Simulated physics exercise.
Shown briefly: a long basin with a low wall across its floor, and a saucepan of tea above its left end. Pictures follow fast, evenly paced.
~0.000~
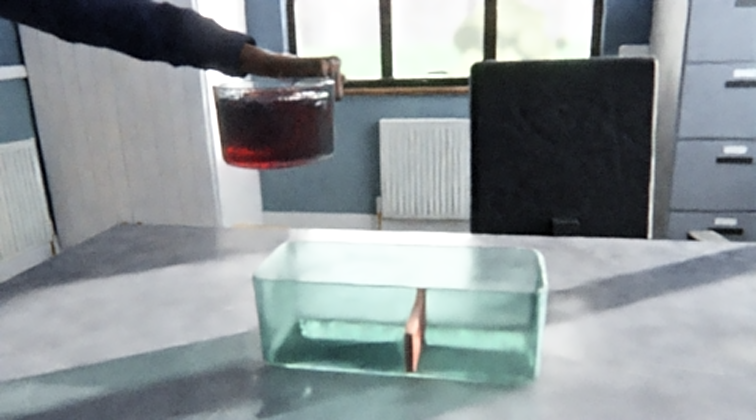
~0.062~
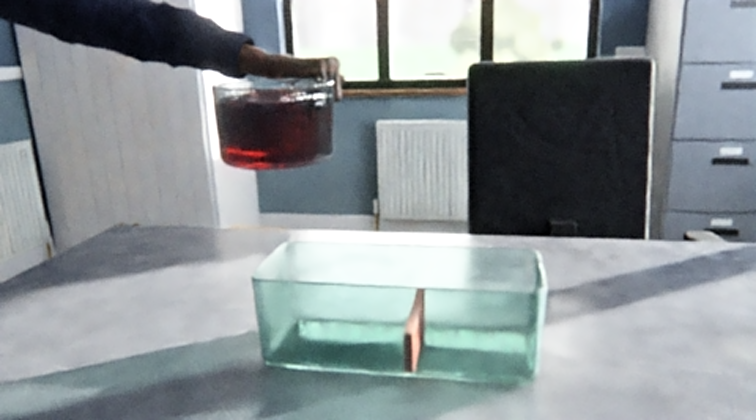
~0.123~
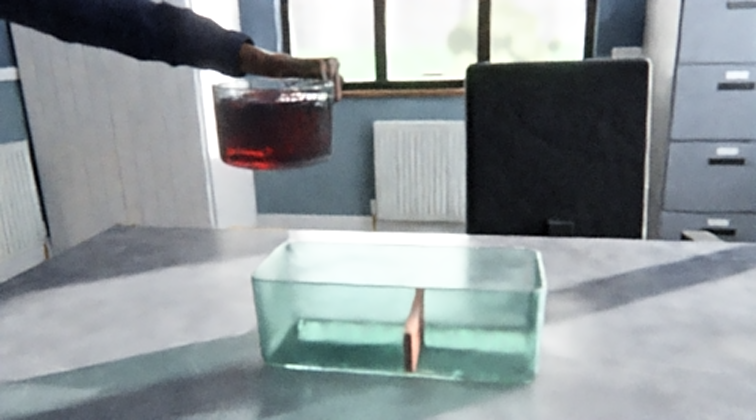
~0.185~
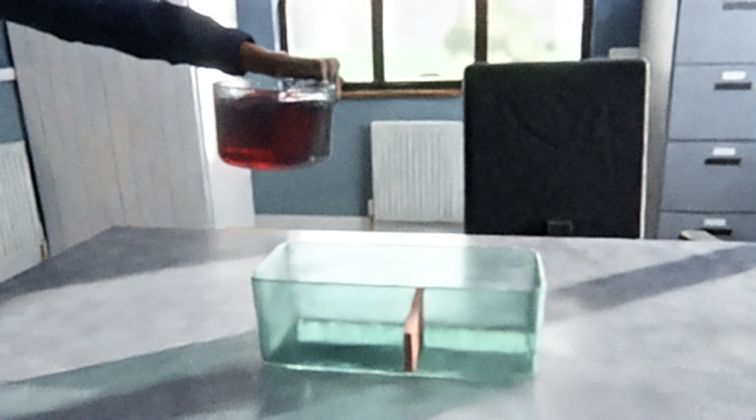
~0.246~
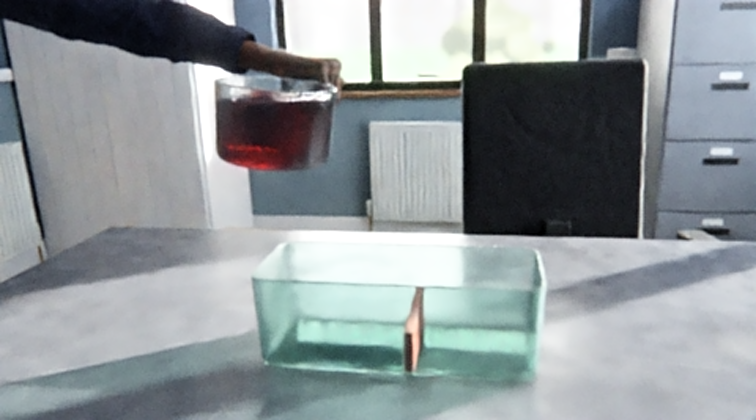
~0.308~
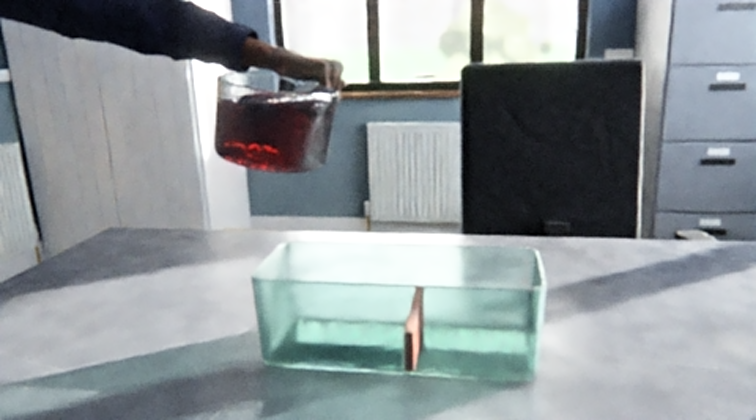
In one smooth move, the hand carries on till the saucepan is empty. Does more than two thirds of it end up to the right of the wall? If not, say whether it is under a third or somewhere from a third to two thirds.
I'd put the amount right of the wall between the two marks of a third and two thirds.
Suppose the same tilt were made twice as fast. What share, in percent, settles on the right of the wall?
I'd estimate about 25 percent ends up there.
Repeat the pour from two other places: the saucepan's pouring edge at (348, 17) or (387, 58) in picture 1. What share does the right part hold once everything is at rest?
75 % and 95 %.
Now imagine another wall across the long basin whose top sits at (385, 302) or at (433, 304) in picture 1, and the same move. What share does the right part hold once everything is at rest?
75 per cent, then 10 per cent, roughly.
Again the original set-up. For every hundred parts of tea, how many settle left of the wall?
It comes to some 55 per cent.
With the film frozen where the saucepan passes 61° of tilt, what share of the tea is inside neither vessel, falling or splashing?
Share out of both vessels: Approx. 25 %.
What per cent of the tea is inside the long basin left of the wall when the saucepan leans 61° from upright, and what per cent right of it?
Reading: Left some 5 %, right some 5 %.
A moment on, the saucepan is tipped part way and 67 per cent is still to pour, 6 is left of the wall and 3 right of it.
Next, the saucepan is tipped on its side and 15 per cent is still to pour, 29 is left of the wall and 42 right of it.
Then the saucepan is tipped right over and 1 per cent is still to pour, 54 is left of the wall and 43 right of it.
Later the saucepan is tipped right over and 0 per cent is still to pour, 56 is left of the wall and 43 right of it.
At rest 56 per cent lies left of the wall, 43 right of it and 1 outside.
